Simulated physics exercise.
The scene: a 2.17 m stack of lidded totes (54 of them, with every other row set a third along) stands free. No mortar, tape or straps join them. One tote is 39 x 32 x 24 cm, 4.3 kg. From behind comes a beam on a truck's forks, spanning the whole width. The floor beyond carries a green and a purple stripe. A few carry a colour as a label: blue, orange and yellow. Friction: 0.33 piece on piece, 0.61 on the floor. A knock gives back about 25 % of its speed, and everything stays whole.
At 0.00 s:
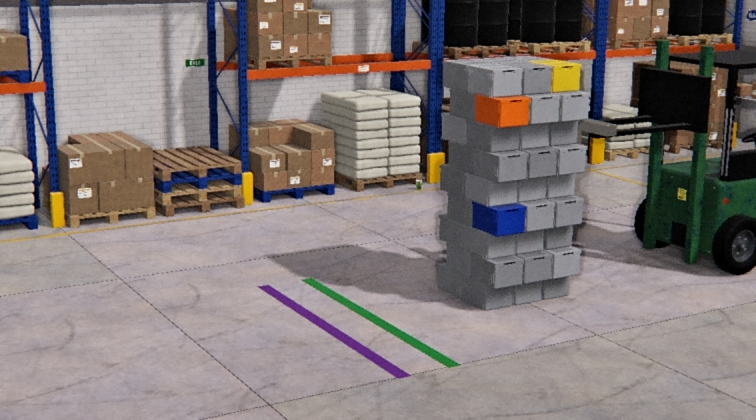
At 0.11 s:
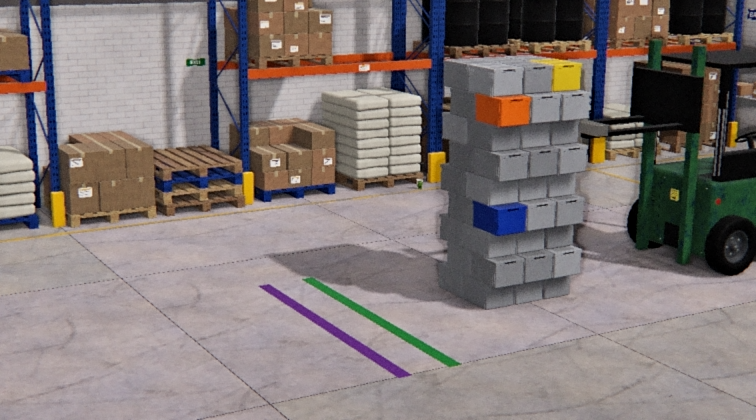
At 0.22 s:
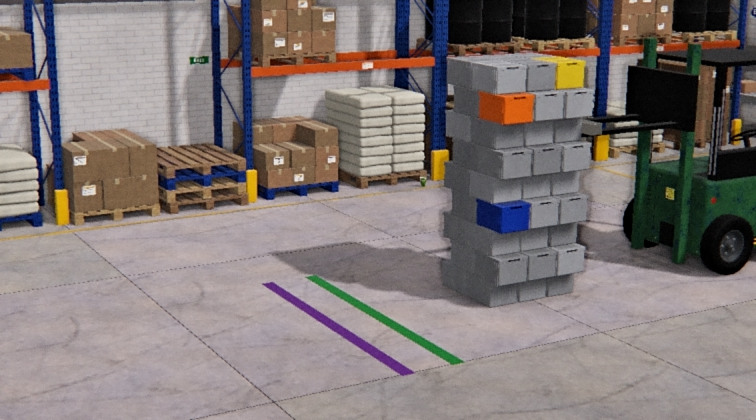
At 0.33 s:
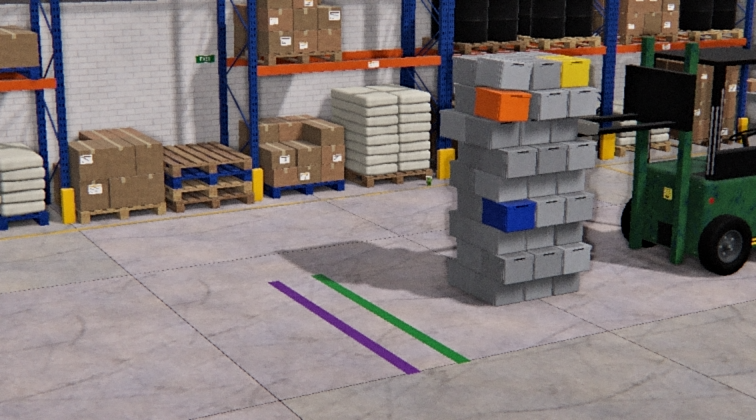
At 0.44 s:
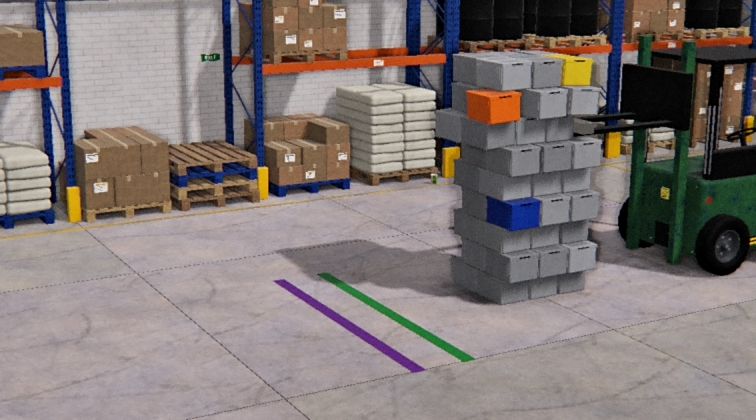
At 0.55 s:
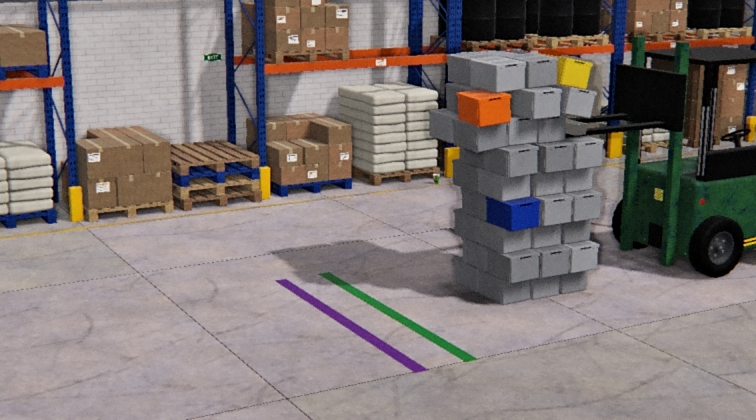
In this clip, a green forklift behind a tall stack of grey totes moves a beam leftward into its upper part, and the upper rows shift left, the orange tote moving with them while the yellow tote tilts.
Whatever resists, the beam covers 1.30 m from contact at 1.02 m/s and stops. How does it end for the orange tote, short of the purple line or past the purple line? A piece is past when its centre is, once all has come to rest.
In the end the orange tote gets past the purple line.
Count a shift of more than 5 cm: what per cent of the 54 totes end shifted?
Shifted: 55 per cent.
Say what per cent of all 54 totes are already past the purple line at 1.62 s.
By then 15 per cent.
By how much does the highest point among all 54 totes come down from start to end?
Roughly 35 cm.
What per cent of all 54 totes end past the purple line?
Roughly 20 per cent of them.
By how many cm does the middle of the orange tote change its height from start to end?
It ends some 170 cm lower.
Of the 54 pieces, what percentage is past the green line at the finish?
Near 30 per cent.
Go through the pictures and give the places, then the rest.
In the first picture (each place is the centre of the face we see best; the camera pans a little), beam (611, 131) 22 cm from the stack; purple line, near end, (347, 340); green line, near end, (395, 331); orange tote (515, 113); blue tote (512, 222); yellow tote (567, 79); all in place.
Beam (602, 131) 11 cm from the stack; orange tote (516, 112), in the second picture.
Beam (596, 130) 1 mm in; orange tote (519, 110), in the third picture.
Beam (593, 129) 11 cm in; orange tote (515, 108) tilted 4°; steepest lean 7°, the tote at (517, 77); 13 have shifted, in the fourth picture.
Beam (588, 129) 22 cm in; orange tote (506, 109) tilted 3°; yellow tote (579, 73) tilted 4°; steepest lean 4°, the tote at (586, 102); 22 have shifted, in the fifth picture.
Beam (580, 130) 34 cm in; purple line, near end, (364, 334); green line, near end, (412, 325); orange tote (495, 111) tilted 5°; yellow tote (577, 74) tilted 12°; blue tote (526, 216) moved 39 mm; steepest lean 12°, the tote at (581, 103); 27 have shifted, in the sixth picture.
By 1.00 s, none of the 54 totes past the purple line, 32 disturbed; orange tote on its side; yellow tote tilted 75°, 35 cm lower.
By 1.62 s, 8 of the 54 totes past the purple line; orange tote tilted 6°, 1.67 m lower; yellow tote on its side.
When it is over (3.9 s), 10 of the 54 totes past the purple line; orange tote 1.69 m lower; yellow tote on its side; blue tote on its side. In pixels of the last frame, middles, orange tote near (149, 340), yellow tote near (550, 114).
